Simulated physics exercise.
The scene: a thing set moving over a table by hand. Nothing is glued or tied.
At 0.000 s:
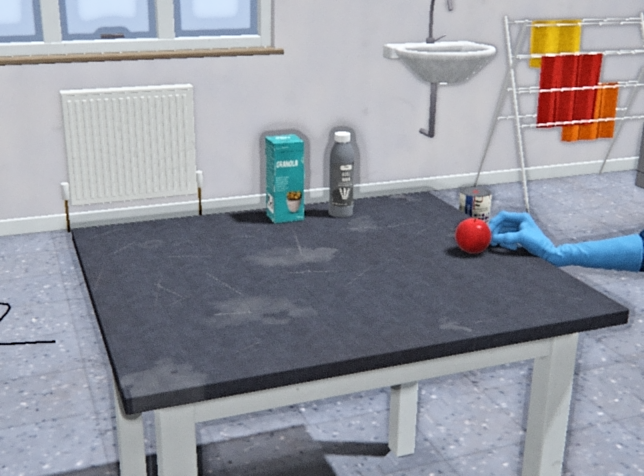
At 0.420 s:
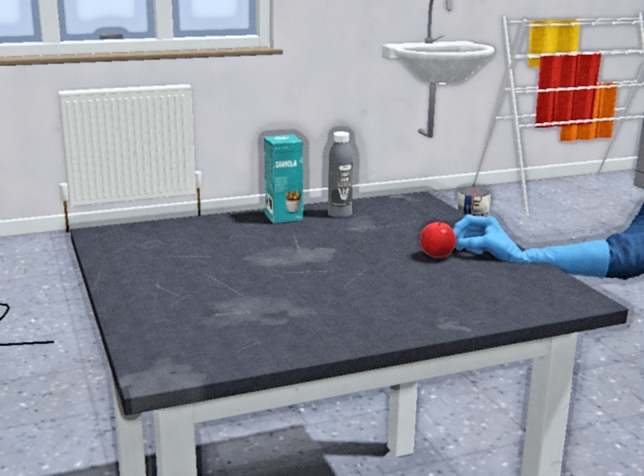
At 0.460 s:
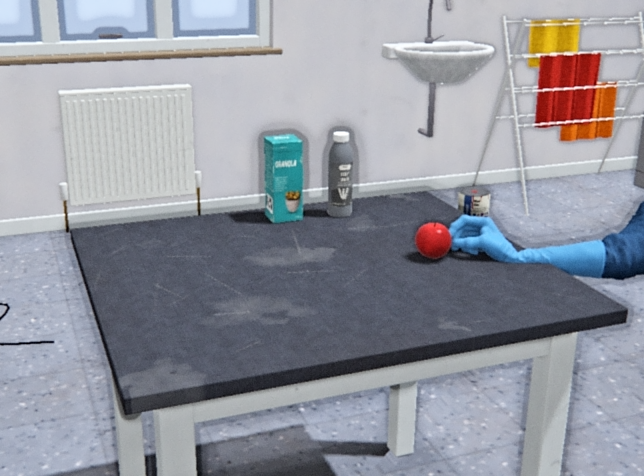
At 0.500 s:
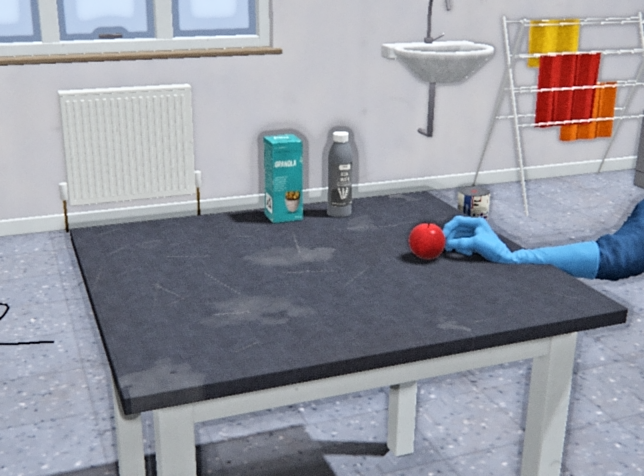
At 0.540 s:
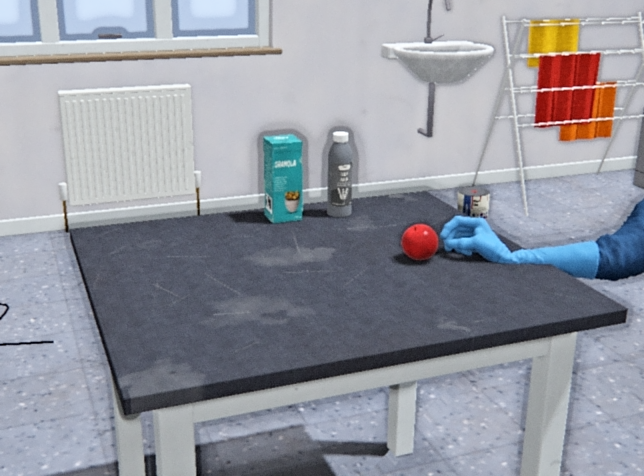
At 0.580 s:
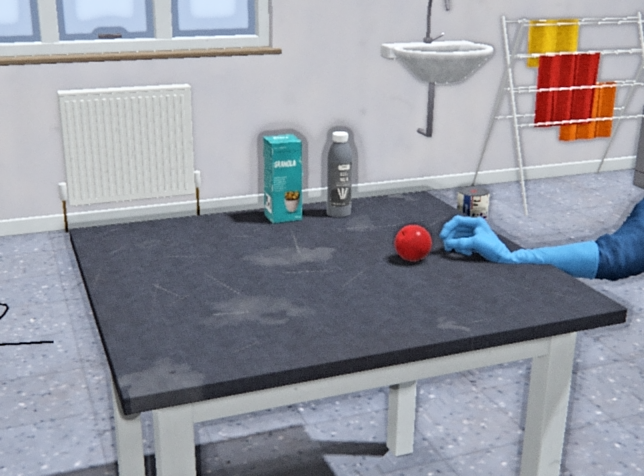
On a dark table, a blue-gloved hand moves a red apple left and it rolls slightly.
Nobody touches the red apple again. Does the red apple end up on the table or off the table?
The red apple stays on the table.
After 0.78 s, red apple rolled about its own width near (383, 247).
After 1.08 s, red apple rolled well along near (351, 251).
At rest (1.9 s), moved from the start, red apple. Seen from the same camera at the end, red apple near (331, 254).
